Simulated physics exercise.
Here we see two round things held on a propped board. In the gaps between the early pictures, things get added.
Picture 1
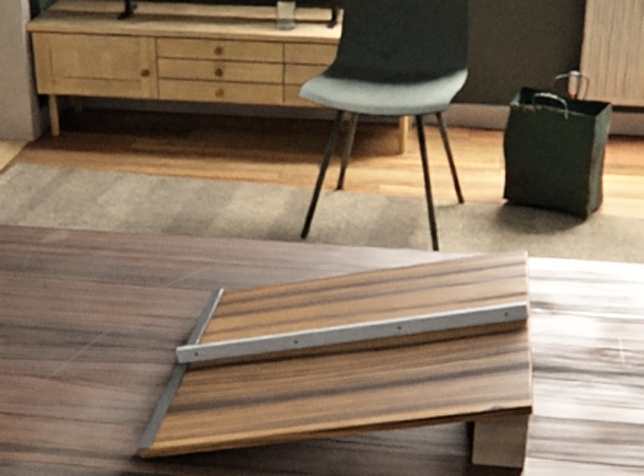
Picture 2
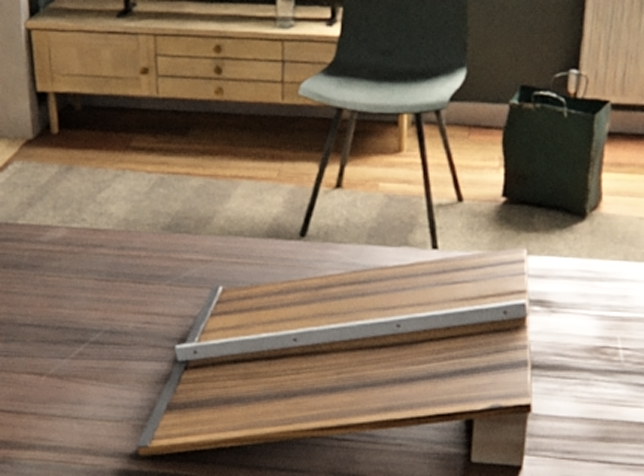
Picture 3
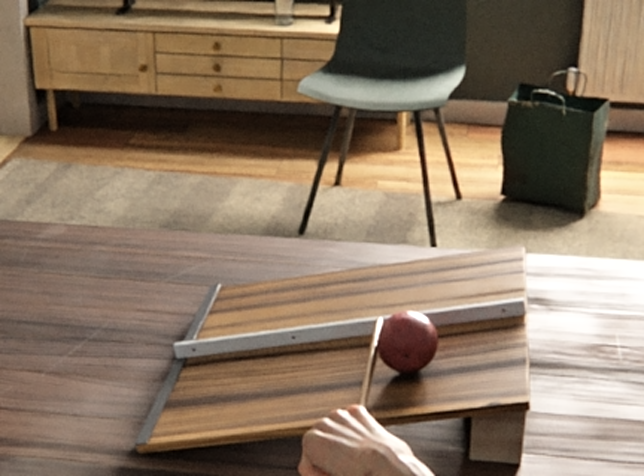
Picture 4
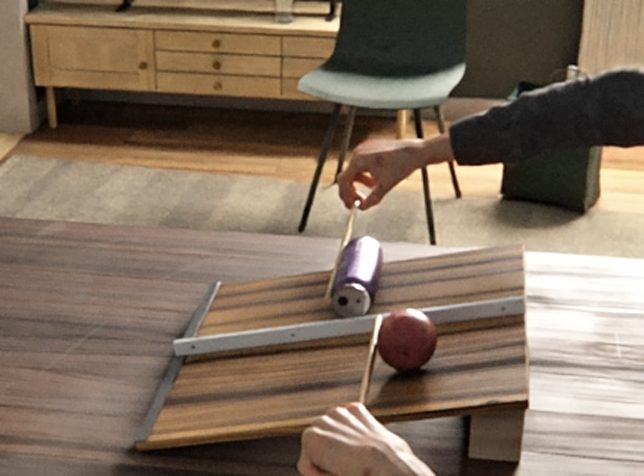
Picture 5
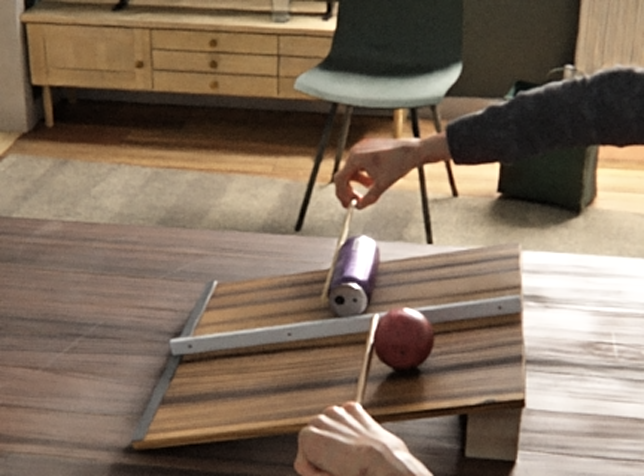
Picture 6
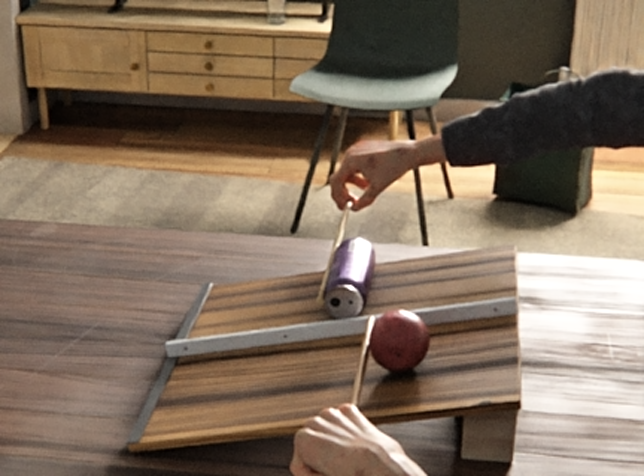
The clip shows a tilted wooden board with a metal divider, where a hand with a stick appears holding back a round red object, then another hand with a stick holds back a purple can, and both stay nearly still.
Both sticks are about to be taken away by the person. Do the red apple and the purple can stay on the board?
The red apple is going to make it past the strip; the purple can is going to make it past the strip.
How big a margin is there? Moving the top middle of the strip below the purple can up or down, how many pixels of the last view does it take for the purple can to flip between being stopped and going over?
8 pixels up.
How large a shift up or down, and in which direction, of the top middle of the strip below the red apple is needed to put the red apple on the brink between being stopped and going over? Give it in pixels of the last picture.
Up, roughly 12 px.
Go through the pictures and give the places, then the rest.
Board (348, 337), in the first picture.
Board (347, 336), in the second picture.
Red apple (407, 342); board (346, 333), in the third picture.
Held back by the sticks; purple can (358, 276); board (345, 331), in the fourth picture.
Held back by the sticks; red apple (403, 339); board (342, 330), in the fifth picture.
Held back by the sticks; red apple (399, 341); purple can (350, 277); board (338, 332), in the sixth picture.
Then, 0.64 s on from there, red apple rolling on the board near (175, 370); purple can off the board near (176, 295).
Then, 1.14 s on from there, red apple off the board; purple can off the board.
In the end, the red apple goes over the end; the purple can goes over the end.
